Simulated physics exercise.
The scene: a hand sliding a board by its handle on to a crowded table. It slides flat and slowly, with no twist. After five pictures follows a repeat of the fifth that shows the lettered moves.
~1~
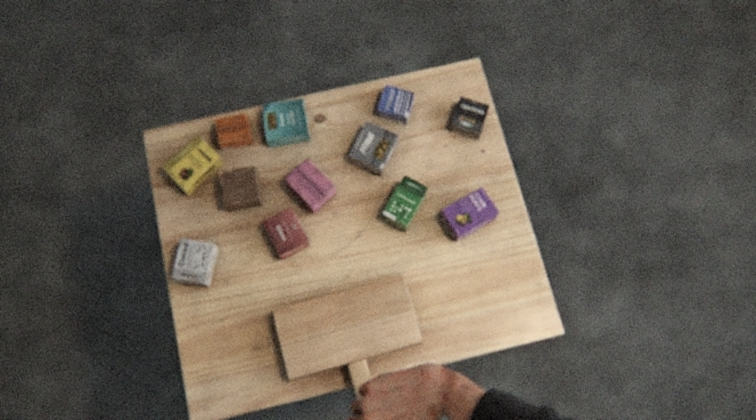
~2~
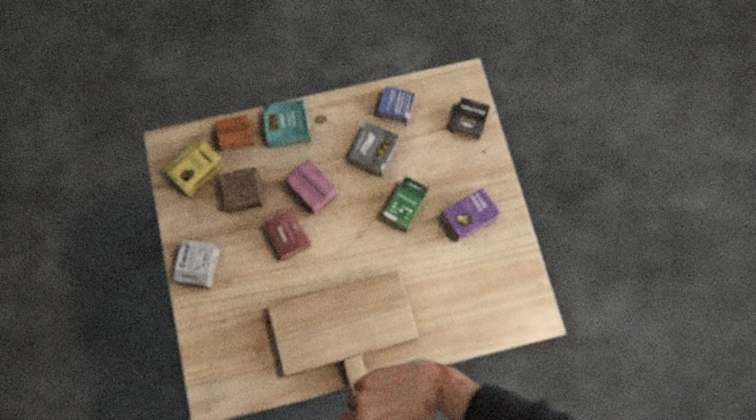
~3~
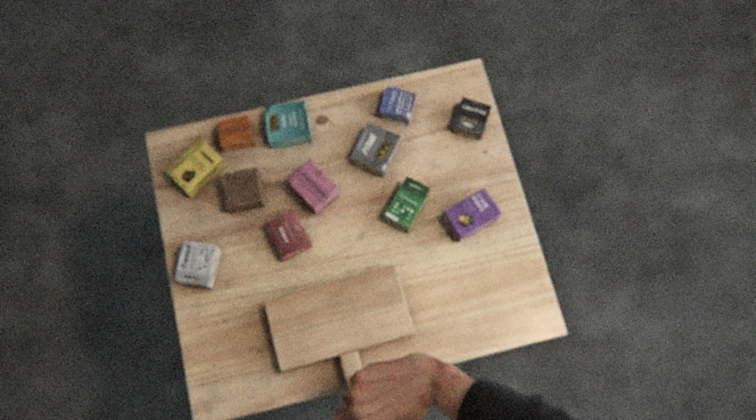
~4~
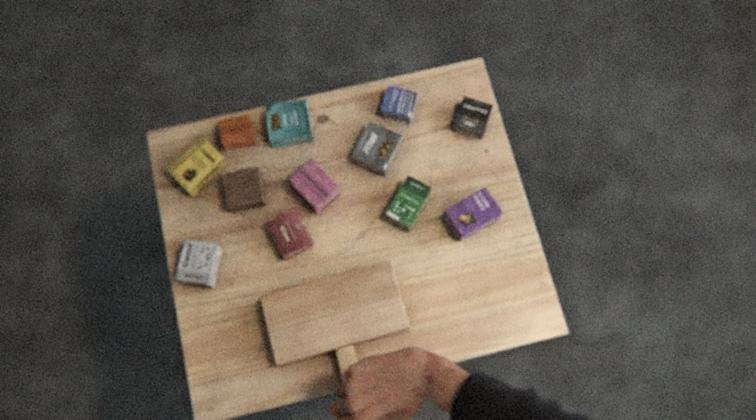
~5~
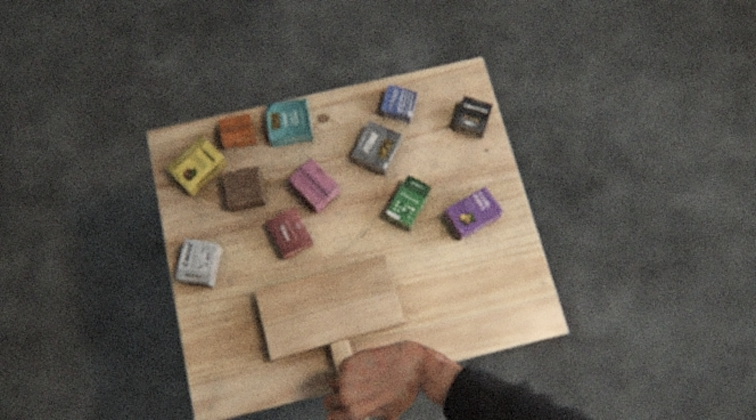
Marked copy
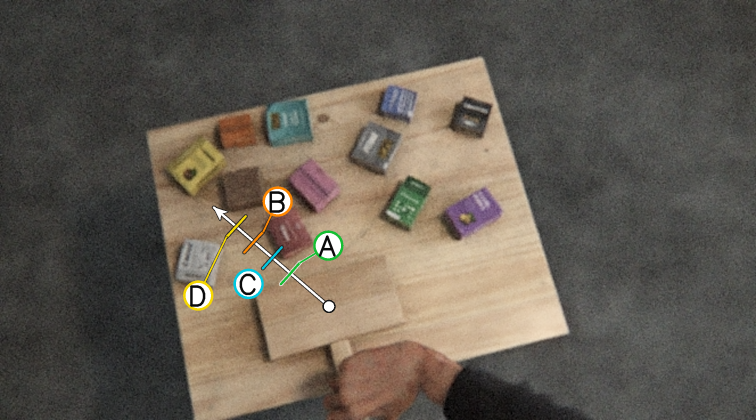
A hand in a dark sleeve slides a flat wooden board by its handle slowly up and to the left, without twisting, across the near part of a pale wooden tabletop, seen from above over a dark grey floor. Small packets lie beyond it: yellow, orange, teal, brown and white at left, pink and red centrally, blue, grey, green, purple and black rightward. The board shifts only slightly, while the packets keep their places.
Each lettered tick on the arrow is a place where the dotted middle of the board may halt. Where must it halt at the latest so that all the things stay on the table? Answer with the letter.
At B, and not beyond.
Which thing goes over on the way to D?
The white packet goes over.
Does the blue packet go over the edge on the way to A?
By then, no.
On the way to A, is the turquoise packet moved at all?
No.
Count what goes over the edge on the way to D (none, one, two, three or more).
In all, one.
On the marked copy, A at (291, 273); B at (254, 242); C at (272, 258); D at (236, 227); the arrow from (329, 306) to (214, 207); the white dot at (329, 306).
Following B. Soon after the start, board (302, 285); orange box (238, 132); turquoise packet (290, 123).
Later, board (274, 260); white packet (187, 260); brown block (240, 180).
In the end, board (256, 245); white packet (172, 261); brown block (235, 170); nothing has fallen.
As for the rest, A is safe but short; C is safe but short; D drops the white packet.
